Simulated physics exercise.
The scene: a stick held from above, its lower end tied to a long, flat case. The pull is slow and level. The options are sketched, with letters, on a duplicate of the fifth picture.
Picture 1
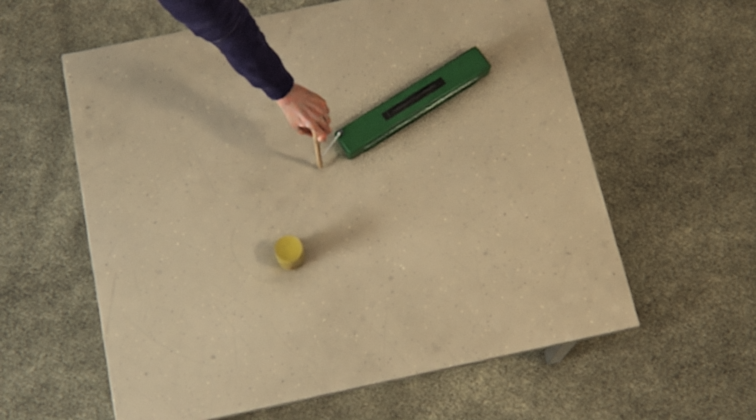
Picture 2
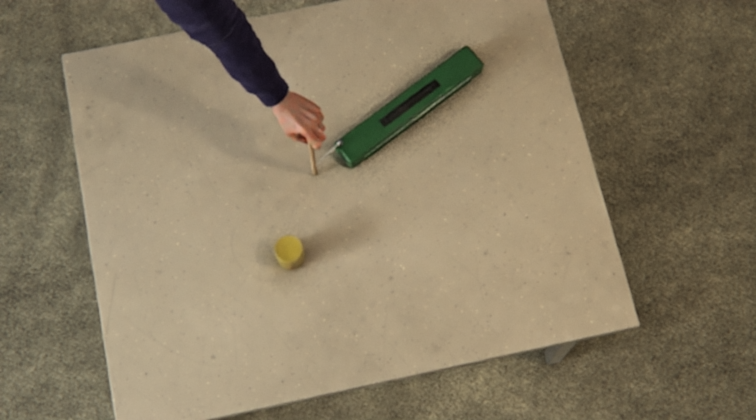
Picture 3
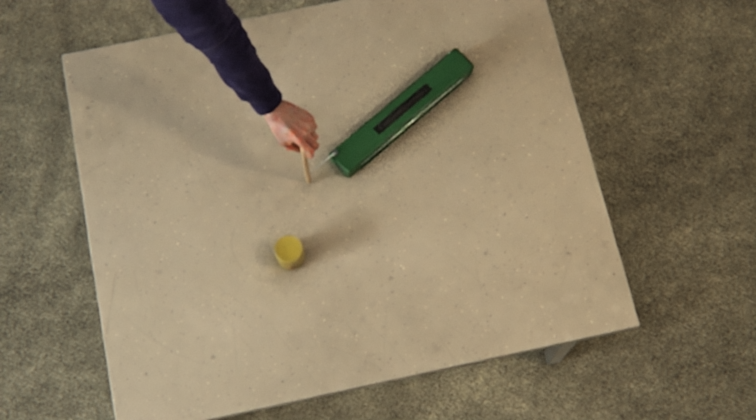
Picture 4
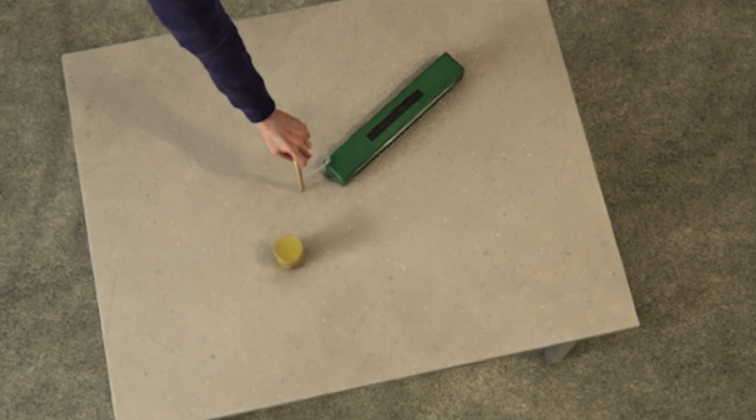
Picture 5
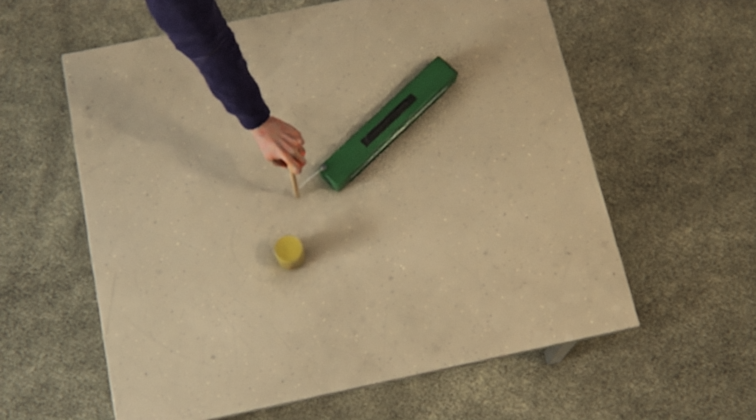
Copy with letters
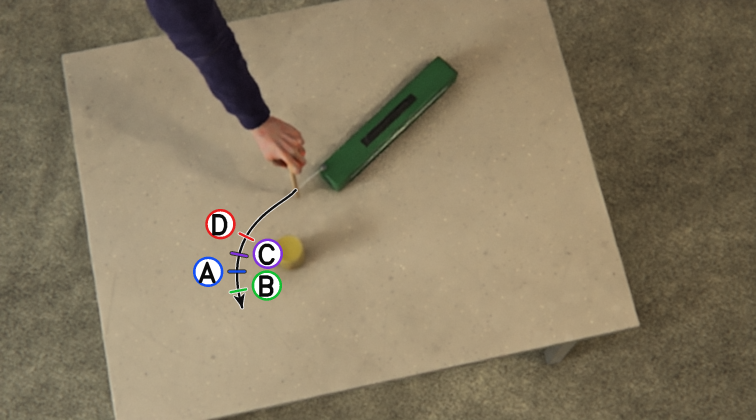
A green case slides slowly down and left across the table, pulled by a hand-held stick.
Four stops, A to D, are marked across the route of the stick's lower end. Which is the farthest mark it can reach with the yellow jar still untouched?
The farthest safe stop is D.
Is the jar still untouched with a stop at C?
For that mark, no.
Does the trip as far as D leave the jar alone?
Yes.
On the copy, A at (237, 272); B at (238, 291); C at (239, 255); D at (246, 237); the route from (296, 190) via (245, 239) to (242, 308).
On D. First, foot of the stick (278, 205), middle of the case (371, 134).
Then, foot of the stick (259, 220), middle of the case (353, 148).
Finally, foot of the stick (246, 237), middle of the case (338, 161); nothing has been touched.
By contrast, A is too far, the jar has been hit; B is too far, the jar has been hit; C is too far, the jar has been hit.
